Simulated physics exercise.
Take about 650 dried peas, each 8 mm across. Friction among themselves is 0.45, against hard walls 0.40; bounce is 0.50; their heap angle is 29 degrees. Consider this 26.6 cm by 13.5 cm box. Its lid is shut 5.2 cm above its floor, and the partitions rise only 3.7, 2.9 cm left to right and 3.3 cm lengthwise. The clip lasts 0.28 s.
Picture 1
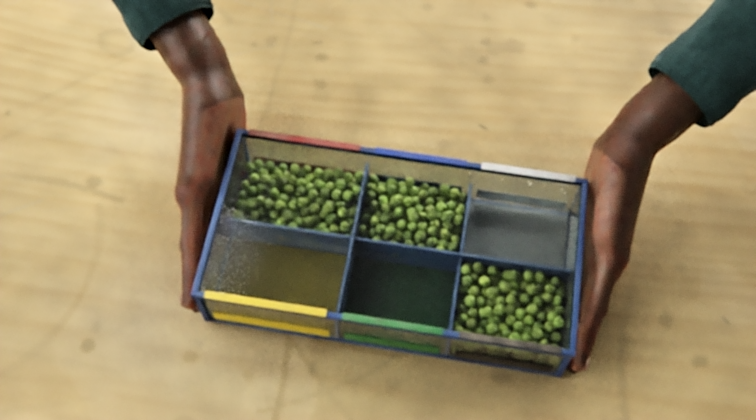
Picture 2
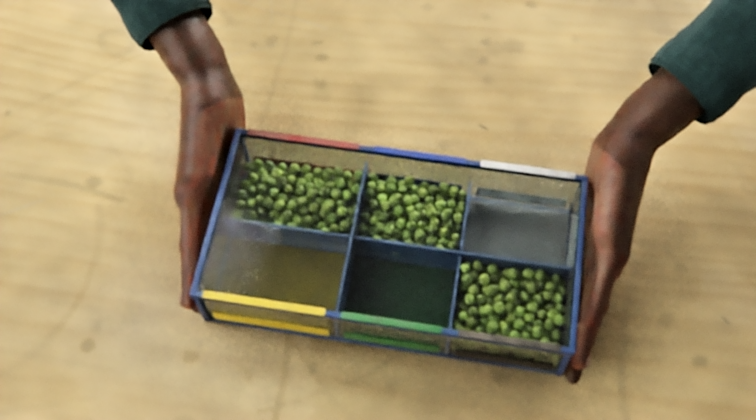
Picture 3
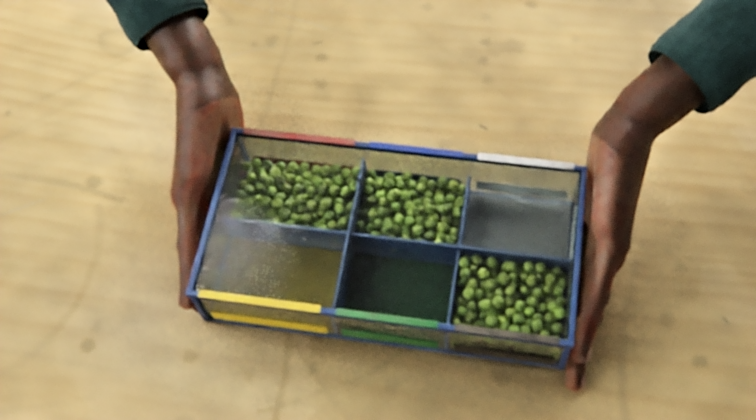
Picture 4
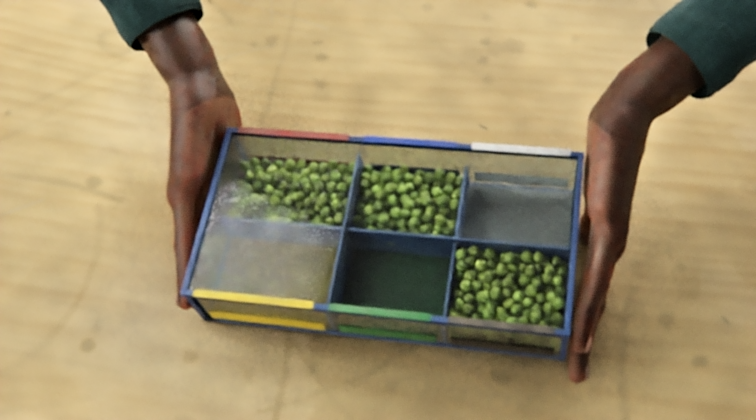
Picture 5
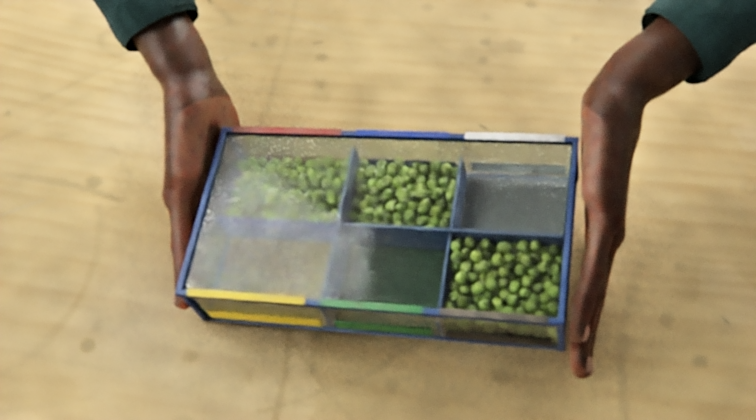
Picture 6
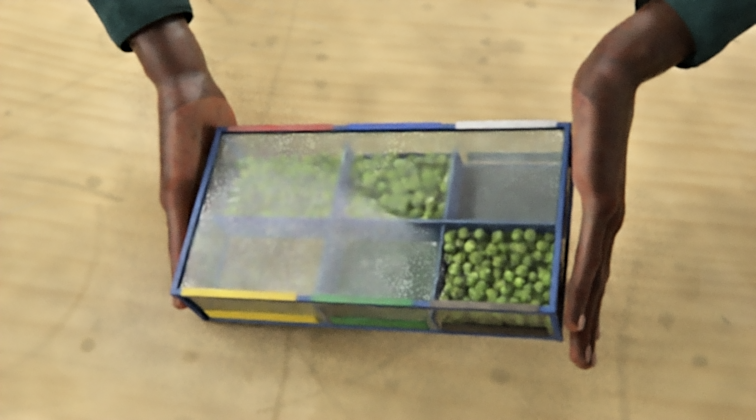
At first, two hands hold a clear-lidded, six-section box with green peas in three compartments, above a pale wooden surface. The hands gradually tilt the box slightly, while a whitish haze on the lid spreads from the left toward the right, blurring most compartments, though the peas stay in place.
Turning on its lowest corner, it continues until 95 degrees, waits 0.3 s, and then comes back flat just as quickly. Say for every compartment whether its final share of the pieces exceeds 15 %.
Red: Exceeds, blue: Exceeds, green: Does not exceed, yellow: Exceeds, white: Does not exceed, black: Does not exceed.
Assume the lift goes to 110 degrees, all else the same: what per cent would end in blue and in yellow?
Then blue would get 20 per cent and yellow 30 per cent.
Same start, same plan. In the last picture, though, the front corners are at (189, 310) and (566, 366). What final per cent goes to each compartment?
Final shares: Red 5%, blue 5%, green 25%, yellow 35%, white 0%, black 30%.
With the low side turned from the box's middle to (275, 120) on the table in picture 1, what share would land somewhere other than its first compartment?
35 %.
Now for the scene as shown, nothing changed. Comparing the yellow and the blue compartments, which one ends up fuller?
Answer: Yellow.
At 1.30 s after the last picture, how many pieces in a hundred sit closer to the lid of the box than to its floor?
Roughly 50 per cent.
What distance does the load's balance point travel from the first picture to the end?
8.0 cm.
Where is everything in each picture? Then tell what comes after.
Box tilt 0 degrees, front corners at (198, 292) and (569, 351); red 35 %, blue 30 %, black 35 %, in the first frame.
Box tilt 1 degrees, front corners at (197, 292) and (569, 349), in the second frame.
Box tilt 4 degrees, front corners at (193, 291) and (568, 341), lowest corner left front, in the third frame.
Box tilt 8 degrees, front corners at (188, 291) and (564, 331), lowest corner left front, in the fourth frame.
Box tilt 12 degrees, front corners at (183, 291) and (558, 320), lowest corner left front, in the fifth frame.
Box tilt 16 degrees, front corners at (178, 290) and (550, 308), lowest corner left front; red 35 %, blue 30 %, black 35 %, in the sixth frame.
Then, 1.30 s after the last picture, tilt 95 degrees; red 40 %, blue 25 %, green 10 %, yellow 20 %, black 5 %.
Then, 2.16 s after the last picture, tilt 48 degrees; red 40 %, blue 20 %, green 5 %, yellow 30 %.
Then, 3.03 s after the last picture, tilt 0 degrees; red 40 %, blue 20 %, green 5 %, yellow 35 %.
In the end, red 40 %, blue 20 %, green 5 %, yellow 35 %, white 0 %, black 0 %.
